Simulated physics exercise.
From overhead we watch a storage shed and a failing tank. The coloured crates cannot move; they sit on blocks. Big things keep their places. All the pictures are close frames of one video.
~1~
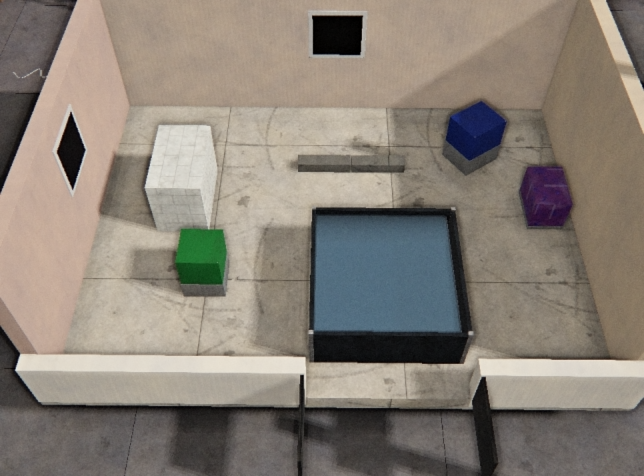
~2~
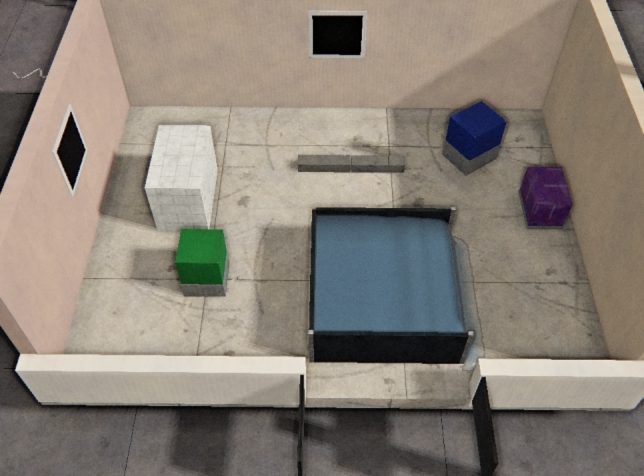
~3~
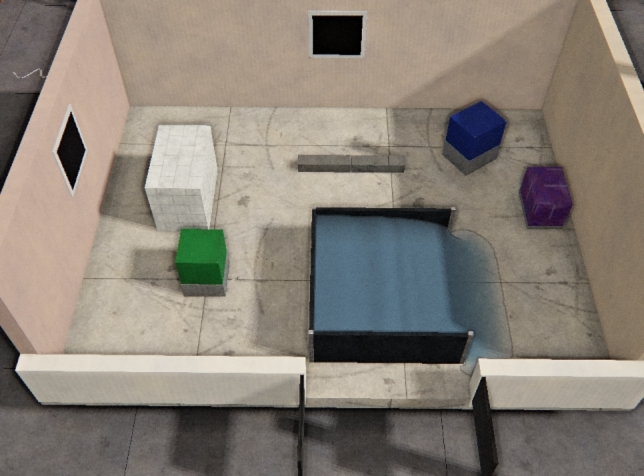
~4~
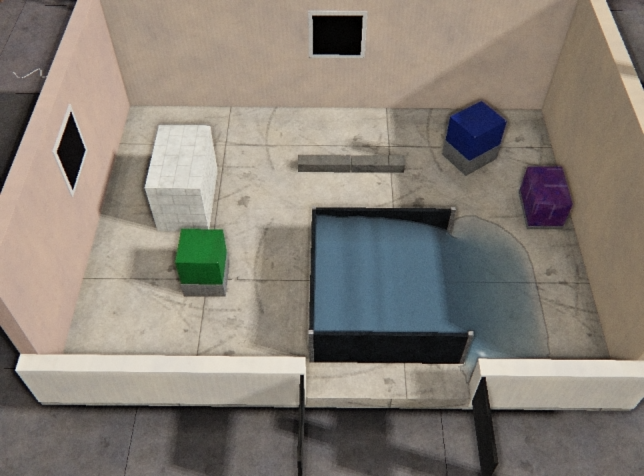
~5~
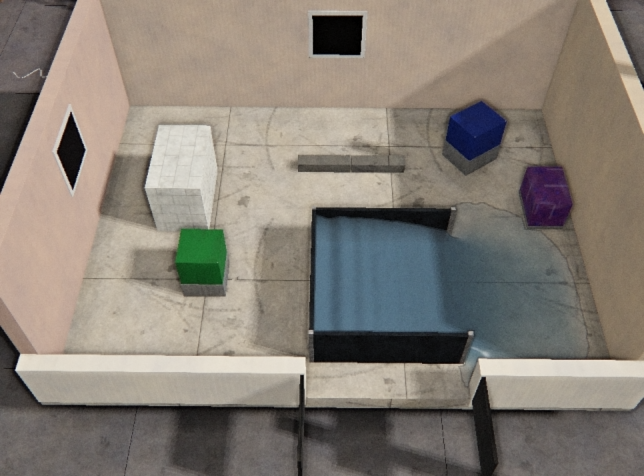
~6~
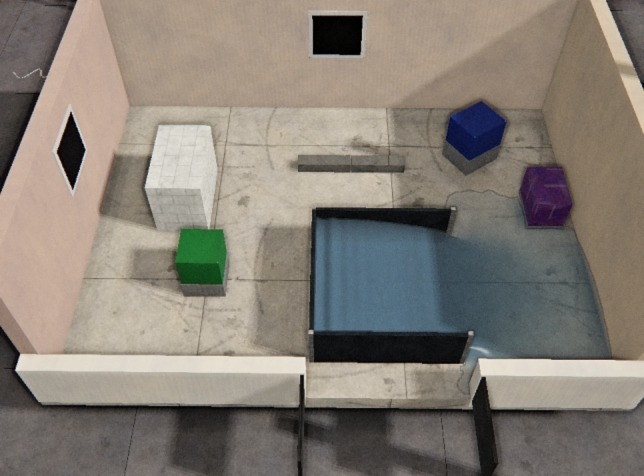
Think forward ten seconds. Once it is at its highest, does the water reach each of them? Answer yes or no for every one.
Green crate: No, it stays dry; purple crate: Yes, it gets wet; blue crate: No, it stays dry.
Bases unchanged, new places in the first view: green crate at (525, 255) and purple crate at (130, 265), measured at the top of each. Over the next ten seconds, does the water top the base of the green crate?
Result for green: Overtopped.
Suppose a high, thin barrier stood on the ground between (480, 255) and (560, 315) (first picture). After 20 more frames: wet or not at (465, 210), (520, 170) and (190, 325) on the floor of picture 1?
As listed: Covered, flooded, no water.
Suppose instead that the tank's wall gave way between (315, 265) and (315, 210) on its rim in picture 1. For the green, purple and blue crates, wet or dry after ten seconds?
Result: Green gets overtopped, purple gets overtopped, blue is left untouched.
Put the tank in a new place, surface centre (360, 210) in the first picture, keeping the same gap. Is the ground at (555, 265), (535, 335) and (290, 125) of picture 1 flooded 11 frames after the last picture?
The first spot is inundated, the second inundated, and the third not reached.
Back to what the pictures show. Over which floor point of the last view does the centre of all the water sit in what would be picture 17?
It is around (496, 289).
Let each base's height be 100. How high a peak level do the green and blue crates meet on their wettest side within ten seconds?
The first reaches around 20 in a hundred, the second around 70.
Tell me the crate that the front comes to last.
I'd go with the green-painted one.
A moment on, water covers 20 % of the floor; the green crate not reached, the purple crate water round its plinth, the blue crate water round its plinth.
Next, water covers 25 % of the floor; the green crate not reached, the purple crate water round its plinth, the blue crate water round its plinth.
Then, water covers 40 % of the floor; the green crate not reached, the purple crate water round its plinth, the blue crate water round its plinth.
Later, water covers 70 % of the floor; the green crate water round its plinth, the purple crate water round its plinth, the blue crate water round its plinth.
In the end, water covers 95 % of the floor; the green crate stayed above the water, the purple crate was topped, the blue crate stayed above the water.
